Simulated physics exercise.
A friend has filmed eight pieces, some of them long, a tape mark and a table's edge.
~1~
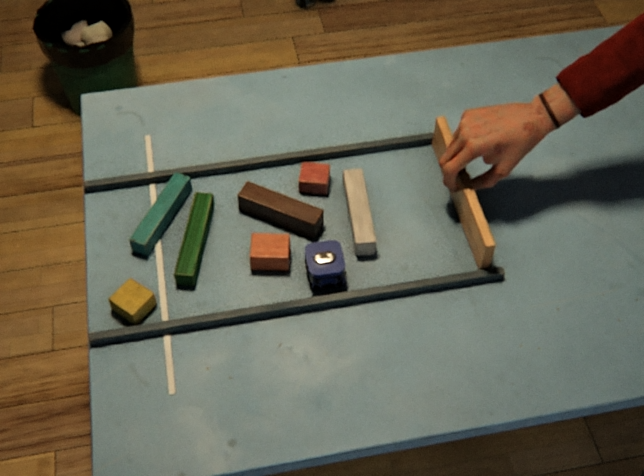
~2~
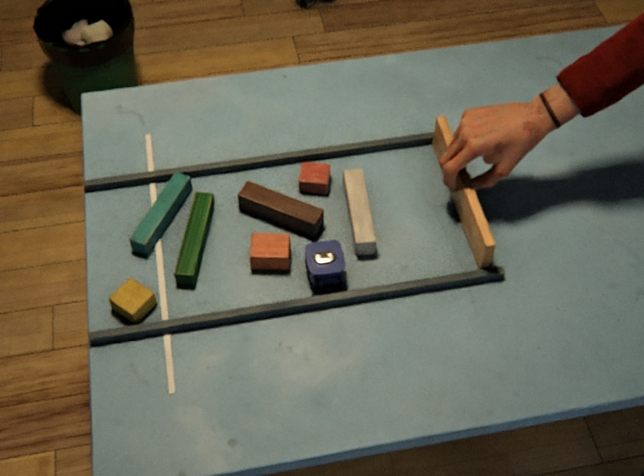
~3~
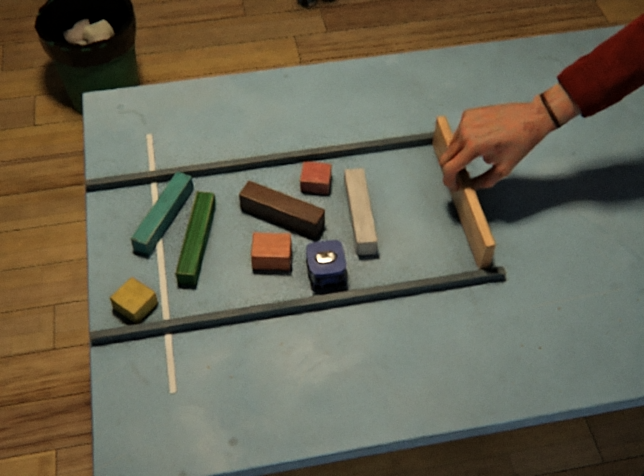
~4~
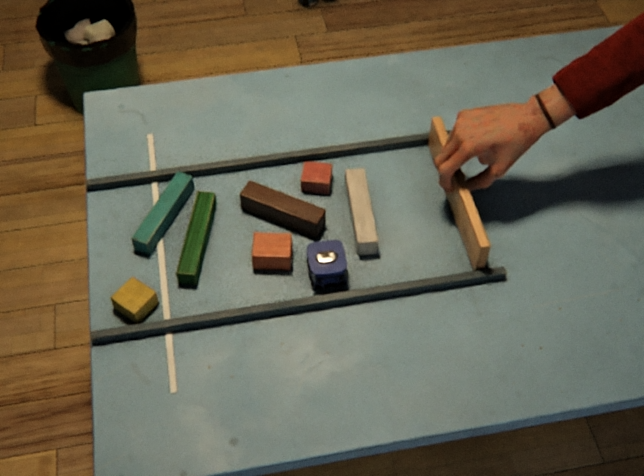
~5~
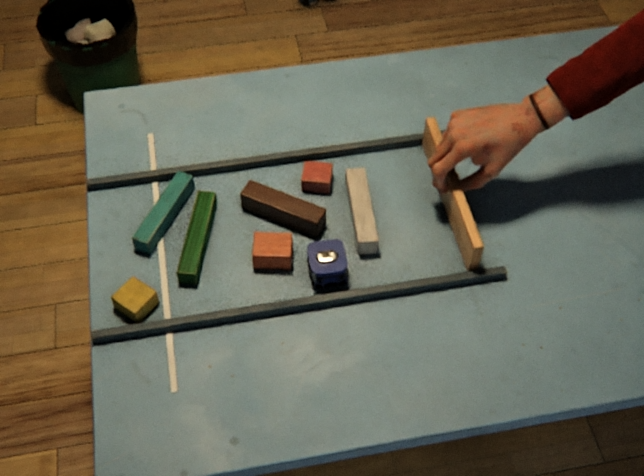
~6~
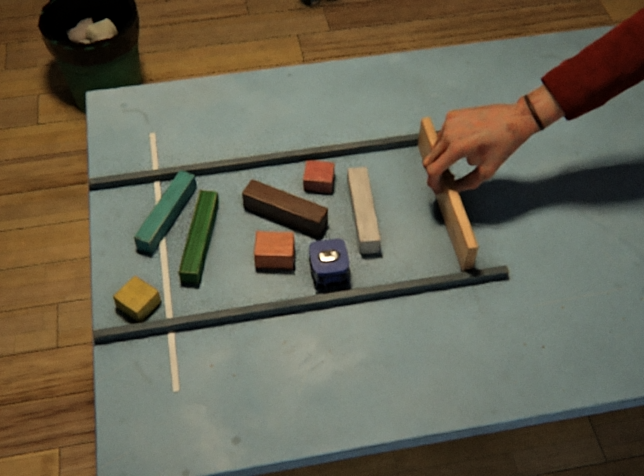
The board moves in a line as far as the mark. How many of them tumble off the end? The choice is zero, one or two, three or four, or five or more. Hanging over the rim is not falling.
The number that fall off is one or two.
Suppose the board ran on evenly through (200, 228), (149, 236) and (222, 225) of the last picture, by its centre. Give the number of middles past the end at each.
In that order 0, 3 and 0.
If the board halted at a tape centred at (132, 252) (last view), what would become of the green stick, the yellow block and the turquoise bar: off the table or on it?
The green stick drops off, the yellow block tumbles off, the turquoise bar tumbles off.
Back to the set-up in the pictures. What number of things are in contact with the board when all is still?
3 of them.
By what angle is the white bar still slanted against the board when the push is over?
Some 0 degrees.
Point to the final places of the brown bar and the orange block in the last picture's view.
The brown bar stops around (123, 219); the orange block around (118, 271).
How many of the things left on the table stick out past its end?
The number is 2.
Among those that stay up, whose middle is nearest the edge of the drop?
Foremost is the green stick.
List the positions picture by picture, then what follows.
Yellow block (133, 301); turquoise bar (162, 213); green stick (195, 238); board (461, 191); tape (158, 250), in the first picture.
Turquoise bar (162, 213); blue case (325, 265), in the second picture.
Green stick (196, 237); board (462, 191), in the third picture.
Yellow block (135, 300); orange block (272, 251), in the fourth picture.
Turquoise bar (165, 211); red block (317, 177), in the fifth picture.
Yellow block (137, 299); turquoise bar (166, 211); green stick (200, 236); board (446, 192); tape (163, 247), in the sixth picture.
Soon after, none off yet; yellow block at rest near (137, 299); turquoise bar at rest near (166, 211); green stick at rest near (200, 236).
Then, none off yet; yellow block at rest near (128, 304); turquoise bar moved a little near (122, 215); green stick moved about its own width near (134, 245).
At rest, the number that fall off is one or two; fallen, turquoise bar.
